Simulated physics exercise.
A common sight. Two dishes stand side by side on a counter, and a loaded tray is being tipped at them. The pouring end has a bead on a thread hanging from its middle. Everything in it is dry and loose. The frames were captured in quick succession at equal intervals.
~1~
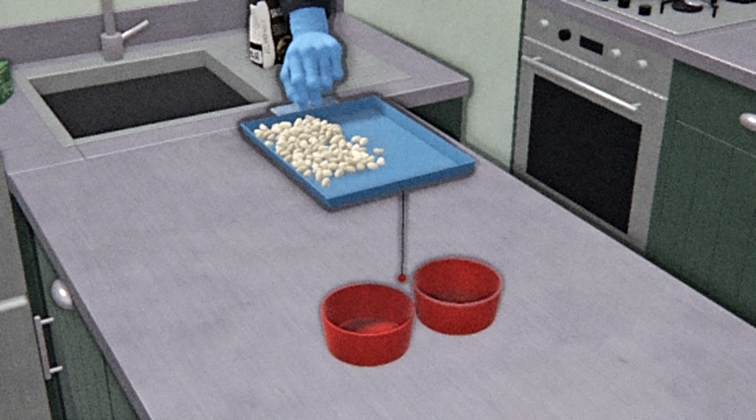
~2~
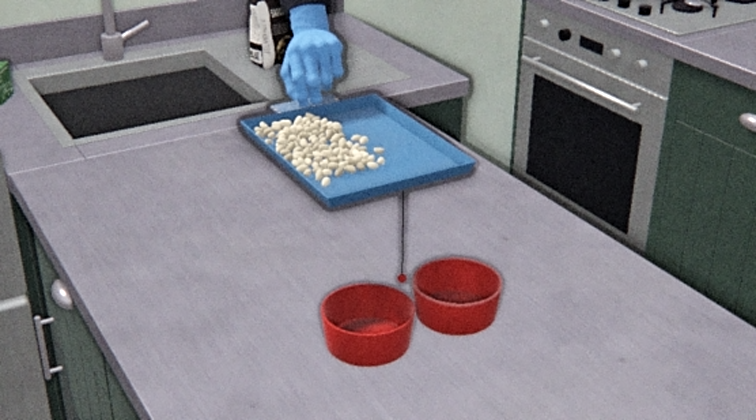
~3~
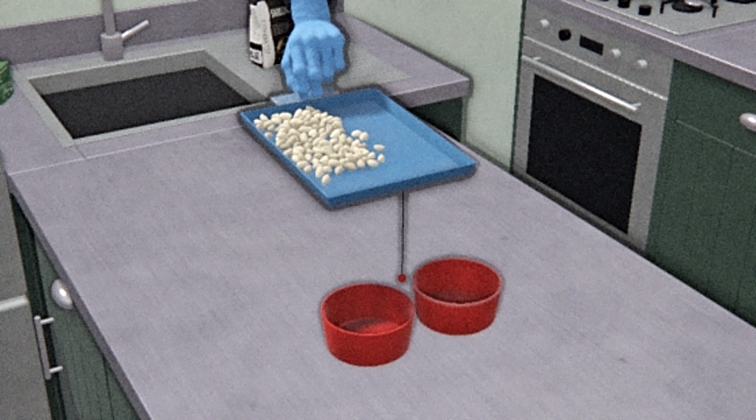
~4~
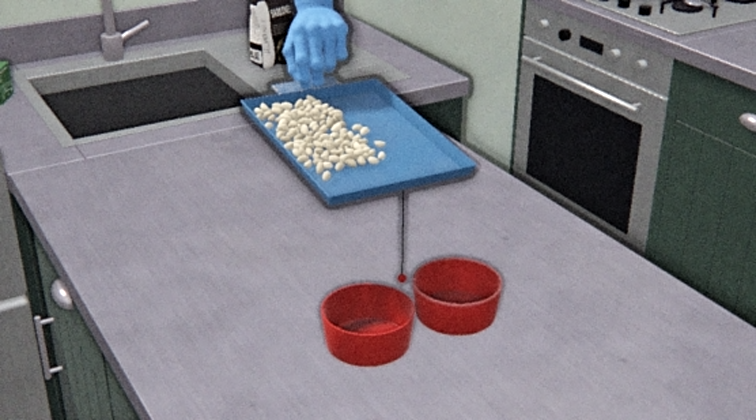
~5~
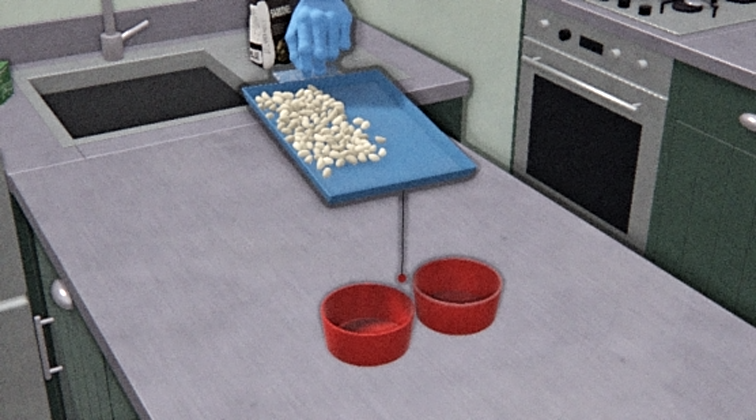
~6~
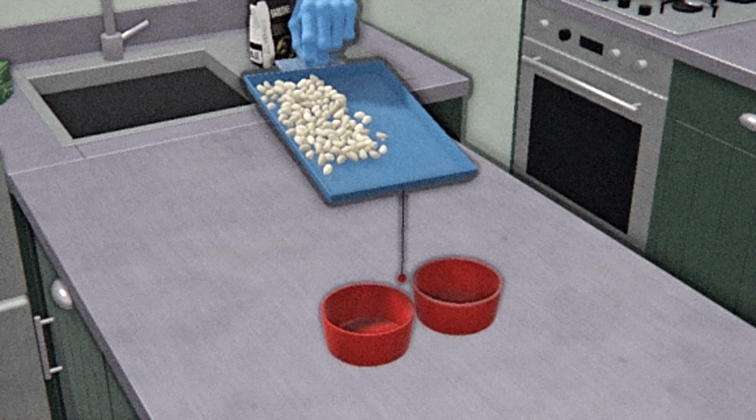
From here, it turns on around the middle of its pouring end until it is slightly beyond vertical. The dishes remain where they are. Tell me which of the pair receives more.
The right-hand one receives more.
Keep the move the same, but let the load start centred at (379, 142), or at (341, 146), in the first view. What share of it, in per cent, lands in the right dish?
The first gives 60 %, the second 60 %.
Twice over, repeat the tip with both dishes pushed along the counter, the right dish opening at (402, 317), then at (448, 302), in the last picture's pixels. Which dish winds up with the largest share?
Result for the first try: The dish on the right side; for the second: The dish on the right side.
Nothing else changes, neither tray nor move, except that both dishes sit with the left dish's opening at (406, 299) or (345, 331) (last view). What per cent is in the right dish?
Close to 40 in a hundred, then close to 50 in a hundred.
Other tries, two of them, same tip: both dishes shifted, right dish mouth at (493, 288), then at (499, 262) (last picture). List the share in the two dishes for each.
Roughly 90% on the first try and 60% on the second.
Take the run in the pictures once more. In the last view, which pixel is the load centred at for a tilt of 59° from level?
In the last view, the load is centred close to (415, 166).
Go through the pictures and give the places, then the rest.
The first frame shows corners of the pouring end at (330, 195) and (469, 160), level; middle of the load at (321, 148), white beans; left dish at (391, 346); right dish at (482, 315); bead on its thread at (402, 278).
The second frame shows corners of the pouring end at (330, 195) and (469, 160), level; middle of the load at (321, 146).
The third frame shows corners of the pouring end at (331, 194) and (470, 161), tipped barely, lowest at the right corner; middle of the load at (310, 142).
The fourth frame shows corners of the pouring end at (331, 193) and (470, 163), tipped a little, lowest at the right corner; middle of the load at (321, 134).
The fifth frame shows corners of the pouring end at (332, 192) and (471, 165), tipped a little, lowest at the right corner; middle of the load at (312, 127).
The sixth frame shows corners of the pouring end at (333, 191) and (471, 167), tipped clearly, lowest at the right corner; middle of the load at (314, 120); left dish at (391, 346); right dish at (482, 315).
Soon, tray tipped steeply; nearly all on the tray; a small part in the air.
A while on, tray tipped right over; about a third on the tray; a stray few in the left dish; about a quarter in the right dish; a small part outside both; about a quarter in the air.
Towards the end, tray tipped past a quarter turn; a small part in the left dish; about two thirds in the right dish; about a quarter outside both.
Finally, tray tipped past a quarter turn; a small part in the left dish; about two thirds in the right dish; about a quarter outside both.
